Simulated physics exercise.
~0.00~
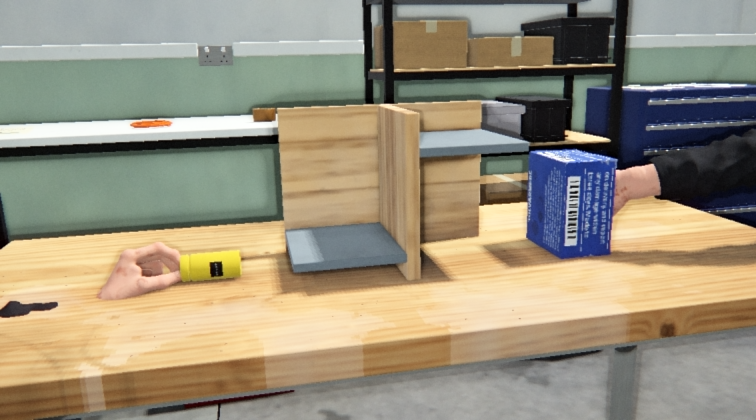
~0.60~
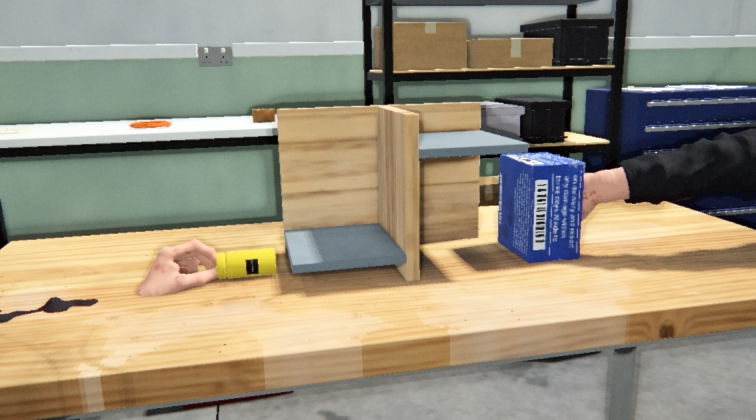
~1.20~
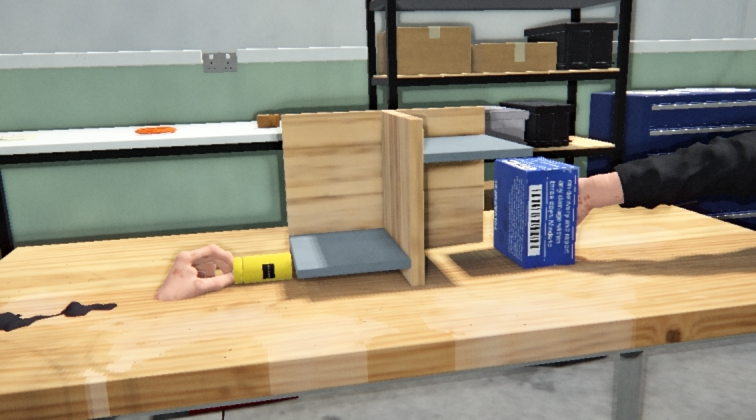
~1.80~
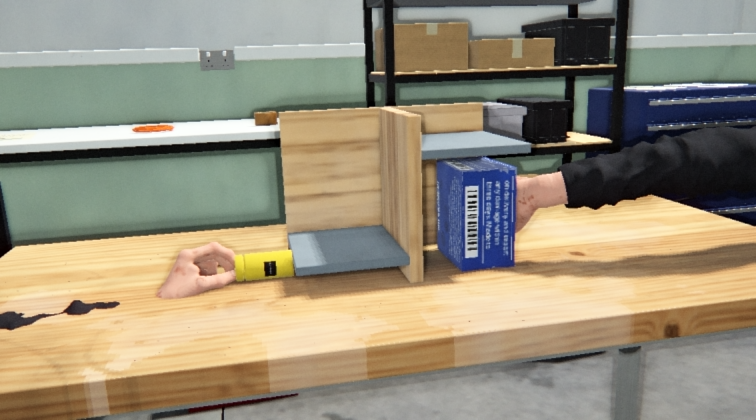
On a wooden workbench, hands pushing a yellow cylinder against a low shelf edge and sliding a blue box beneath a higher one.
